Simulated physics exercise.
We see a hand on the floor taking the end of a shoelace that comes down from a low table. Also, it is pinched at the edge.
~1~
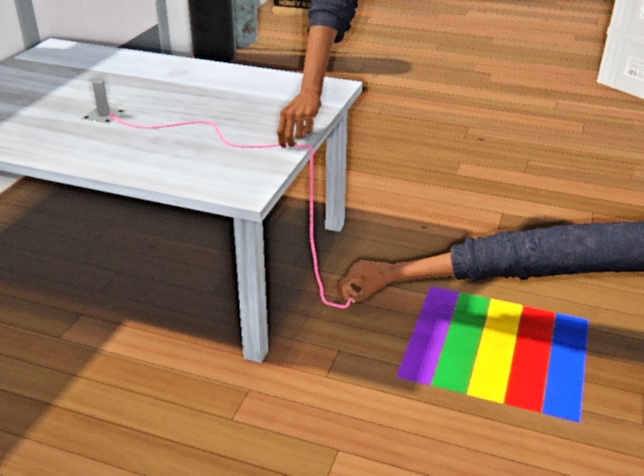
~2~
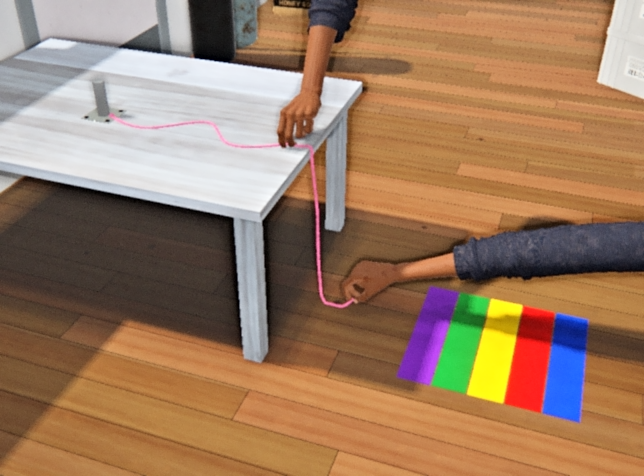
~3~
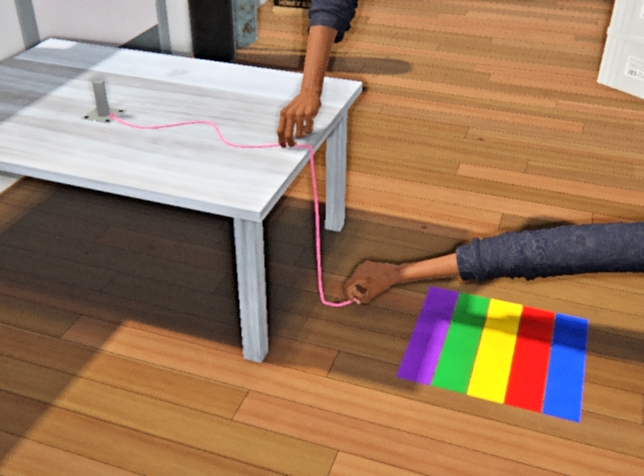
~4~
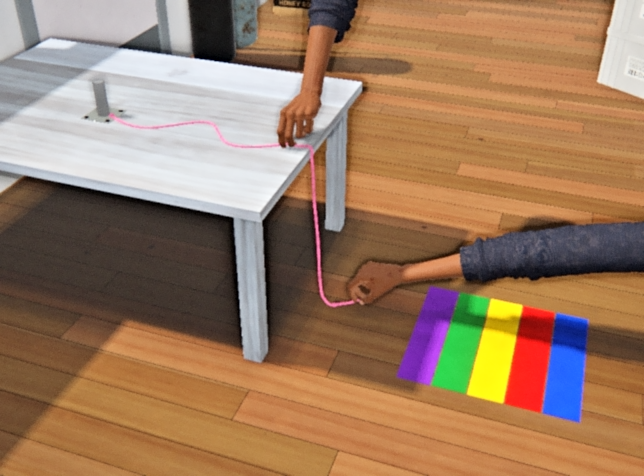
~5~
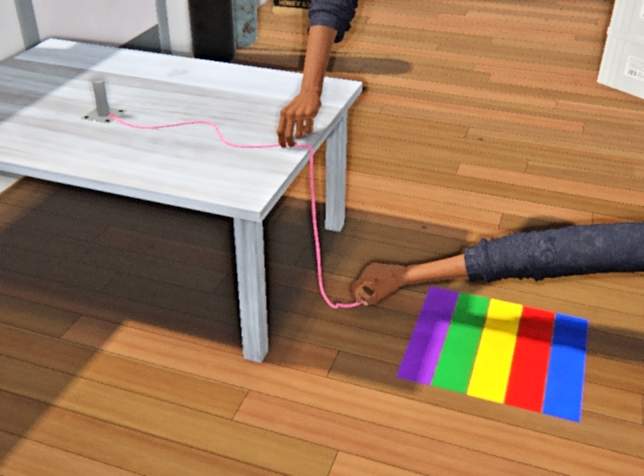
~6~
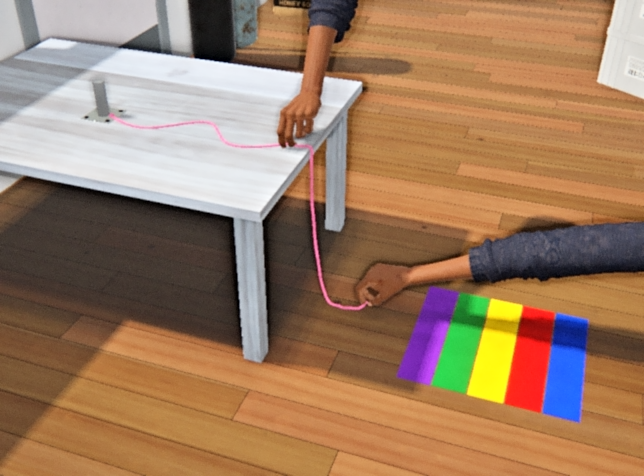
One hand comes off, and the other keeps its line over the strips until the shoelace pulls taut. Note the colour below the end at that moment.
Colour below: Yellow.
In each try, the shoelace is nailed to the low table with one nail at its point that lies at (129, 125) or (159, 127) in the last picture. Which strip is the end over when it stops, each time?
The end lands on yellow the first time and on yellow the second time.
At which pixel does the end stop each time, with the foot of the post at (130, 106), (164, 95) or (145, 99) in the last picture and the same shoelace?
Try by try, around (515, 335), (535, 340) and (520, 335).
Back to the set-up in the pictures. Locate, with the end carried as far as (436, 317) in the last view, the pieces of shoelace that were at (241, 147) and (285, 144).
To (275, 143) and (311, 158).
A little later, end near (436, 317); over purple.
Next, end near (476, 326); over green.
When it is tight, end near (501, 332); over yellow. Over yellow.
